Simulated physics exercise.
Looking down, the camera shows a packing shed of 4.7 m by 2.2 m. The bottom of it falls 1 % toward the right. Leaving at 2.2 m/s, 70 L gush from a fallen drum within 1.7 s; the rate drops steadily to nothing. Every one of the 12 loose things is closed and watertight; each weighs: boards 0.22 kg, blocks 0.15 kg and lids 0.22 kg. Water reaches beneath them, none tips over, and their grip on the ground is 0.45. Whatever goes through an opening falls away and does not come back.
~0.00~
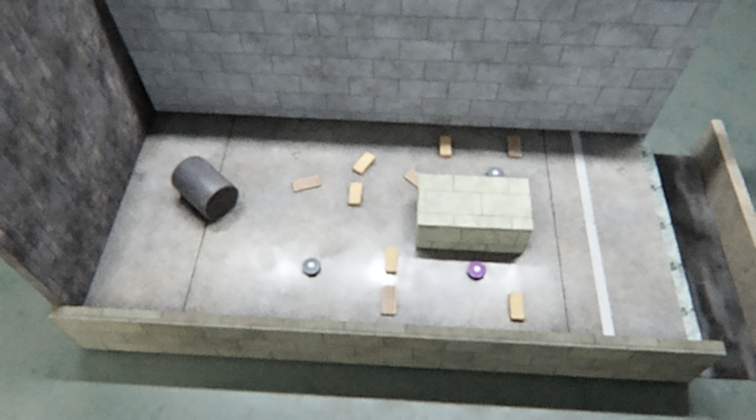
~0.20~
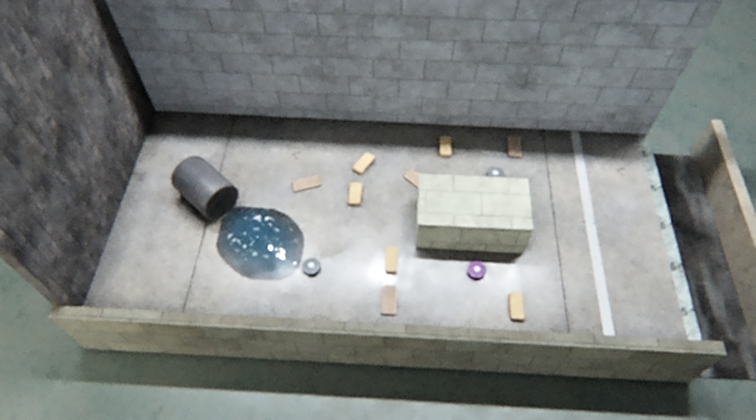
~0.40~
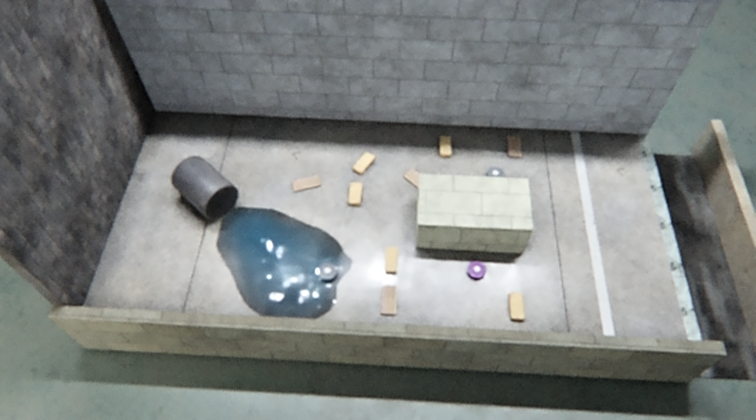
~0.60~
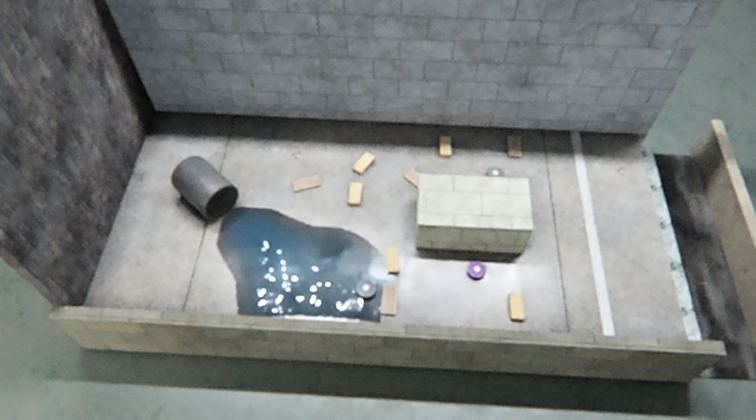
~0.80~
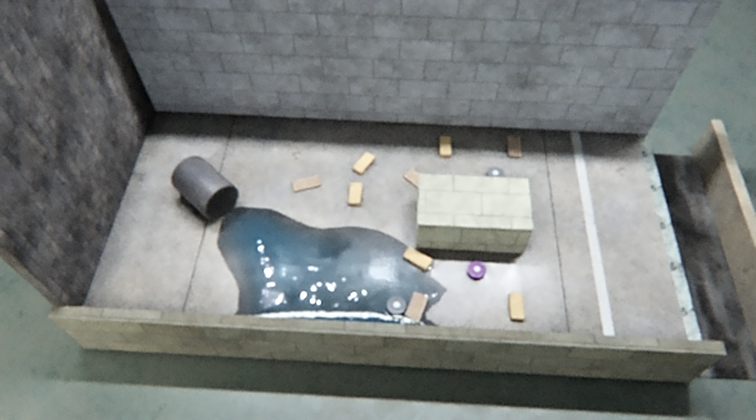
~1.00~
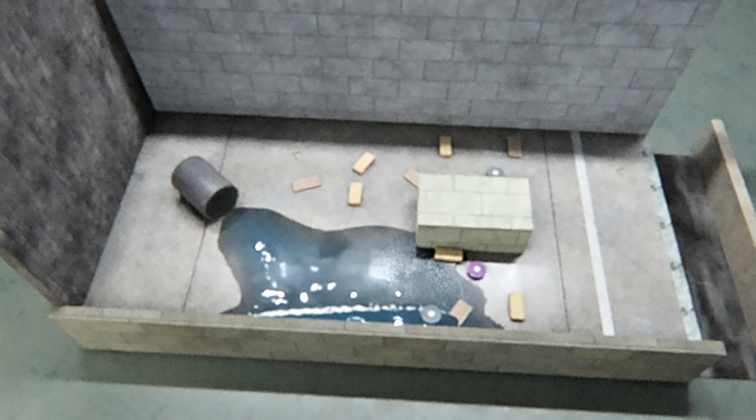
In a walled shed, water spreads rightward from a dark barrel, shifting a lid and two blocks.
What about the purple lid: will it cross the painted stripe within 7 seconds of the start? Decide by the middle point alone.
Lab note - purple lid: Over in time.
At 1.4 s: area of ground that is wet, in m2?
Some 2.0 m2 of it.
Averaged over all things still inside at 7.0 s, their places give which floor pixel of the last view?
They average out to somewhere around (415, 171).
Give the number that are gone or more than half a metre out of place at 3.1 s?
I make it 5.
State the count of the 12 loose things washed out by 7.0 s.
I count 5 of them.
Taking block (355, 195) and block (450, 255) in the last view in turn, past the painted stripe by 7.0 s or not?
The first one fails and the second one succeeds.
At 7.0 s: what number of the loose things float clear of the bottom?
Of them, 0.
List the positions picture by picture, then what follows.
The first frame shows the purple lid at (477, 269), on the bottom; water covers 0.0 m2; 0 of 12 have shifted.
The second frame shows the purple lid at (477, 269), on the bottom; 0.4 m2 under water; 0 of 12 have shifted.
The third frame shows the purple lid at (477, 269), on the bottom; 0.8 m2 under water; 1 of 12 have shifted.
The fourth frame shows the purple lid at (477, 269) rests on the ground; 1.2 m2 under water; 1 of 12 have shifted.
The fifth frame shows the purple lid at (477, 269), on the bottom; 1.5 m2 under water; 3 of 12 have shifted.
The sixth frame shows the purple lid at (477, 269) rests on the ground; 1.8 m2 under water; 3 of 12 have shifted.
After 1.4 s the purple lid is near (494, 269), 0.1 m from its start, aground; 0 of 12 are over the mark; 2 afloat.
After 3.1 s the purple lid has gone out; 5 of 12 are over the mark; 0 afloat.
After 4.9 s the purple lid has gone out; 5 of 12 are over the mark; 0 afloat.
After 7.0 s the purple lid has gone out; 5 of 12 are over the mark; 0 afloat.
